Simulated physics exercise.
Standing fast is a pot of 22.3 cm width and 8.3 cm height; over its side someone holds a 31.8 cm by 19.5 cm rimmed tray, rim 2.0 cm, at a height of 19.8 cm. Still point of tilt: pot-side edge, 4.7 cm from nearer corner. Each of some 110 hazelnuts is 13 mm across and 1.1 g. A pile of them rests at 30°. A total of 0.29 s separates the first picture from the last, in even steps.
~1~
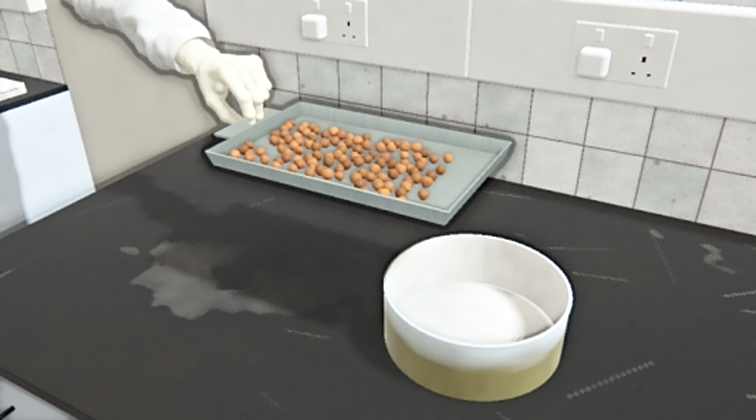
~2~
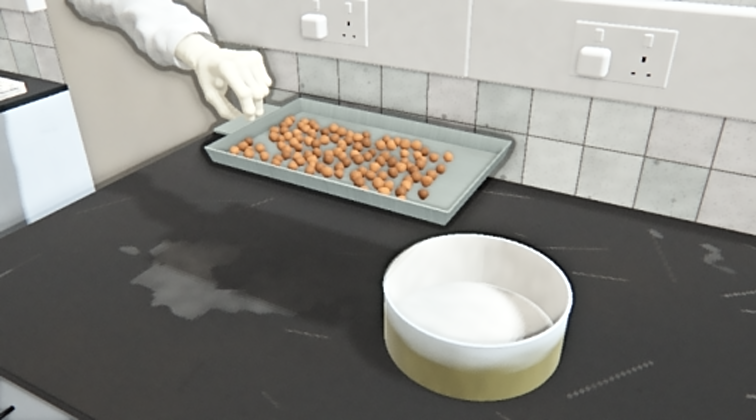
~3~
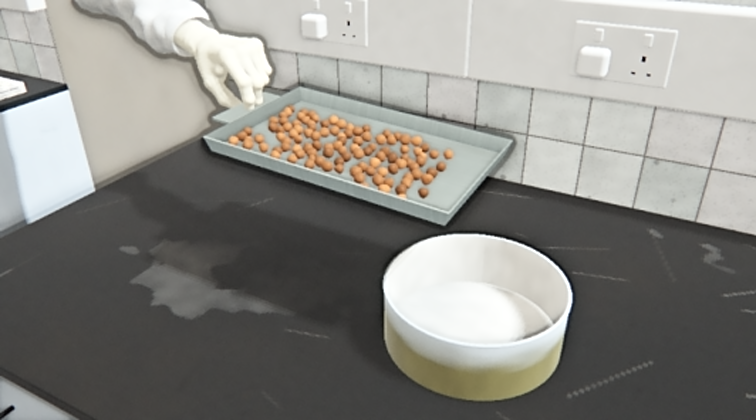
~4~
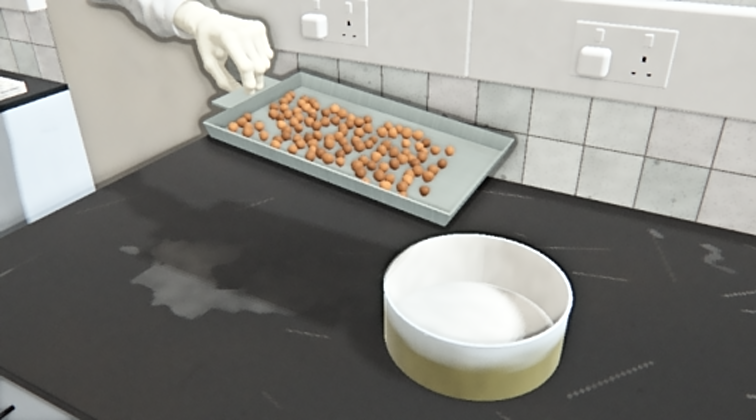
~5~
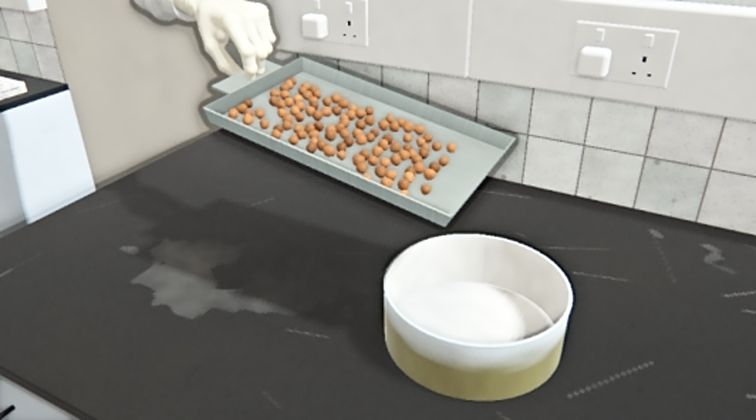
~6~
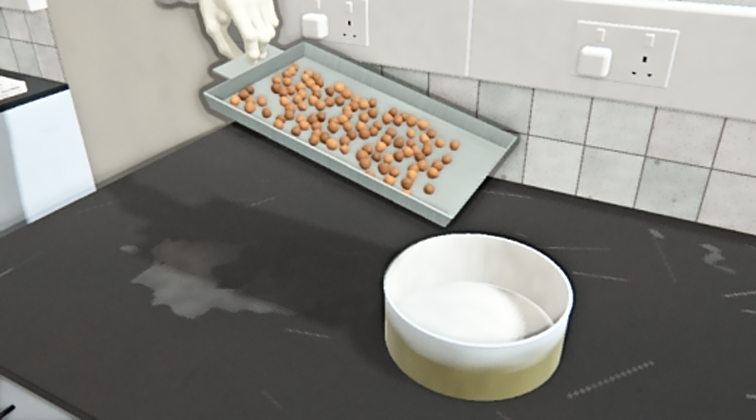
A gloved hand raising the left end of a gray tray of round brown nuts beside a white and yellow pot.
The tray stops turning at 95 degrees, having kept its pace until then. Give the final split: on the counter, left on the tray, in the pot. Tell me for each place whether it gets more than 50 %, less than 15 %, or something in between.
As I see it, counter: Will likely be low, left on the tray: Will likely be low, pot: Will likely be high.
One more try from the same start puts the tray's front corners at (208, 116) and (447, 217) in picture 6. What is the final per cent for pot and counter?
Pot 75 % / counter 25 %.
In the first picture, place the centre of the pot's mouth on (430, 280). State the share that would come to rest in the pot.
Close to 50 in a hundred.
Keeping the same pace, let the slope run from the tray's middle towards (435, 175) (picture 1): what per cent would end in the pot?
Roughly 75 per cent.
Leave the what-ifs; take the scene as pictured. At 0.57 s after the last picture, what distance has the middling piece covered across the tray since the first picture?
Displacement on the tray: Roughly 15 cm.
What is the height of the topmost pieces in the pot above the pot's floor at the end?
It reaches roughly 2.5 cm.
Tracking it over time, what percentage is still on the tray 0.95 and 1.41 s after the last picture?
In order, 90 and 0.
Then, 0.57 s after the last picture, tilt 53 degrees; the tray holds 100 %, the pot 0 %.
Then, 0.95 s after the last picture, tilt 78 degrees; the tray holds 90 %, the pot 10 %.
Then, 1.41 s after the last picture, tilt 95 degrees; the tray holds 0 %, the pot 80 %.
In the end, counter 5 %, tray 0 %, pot 95 %.
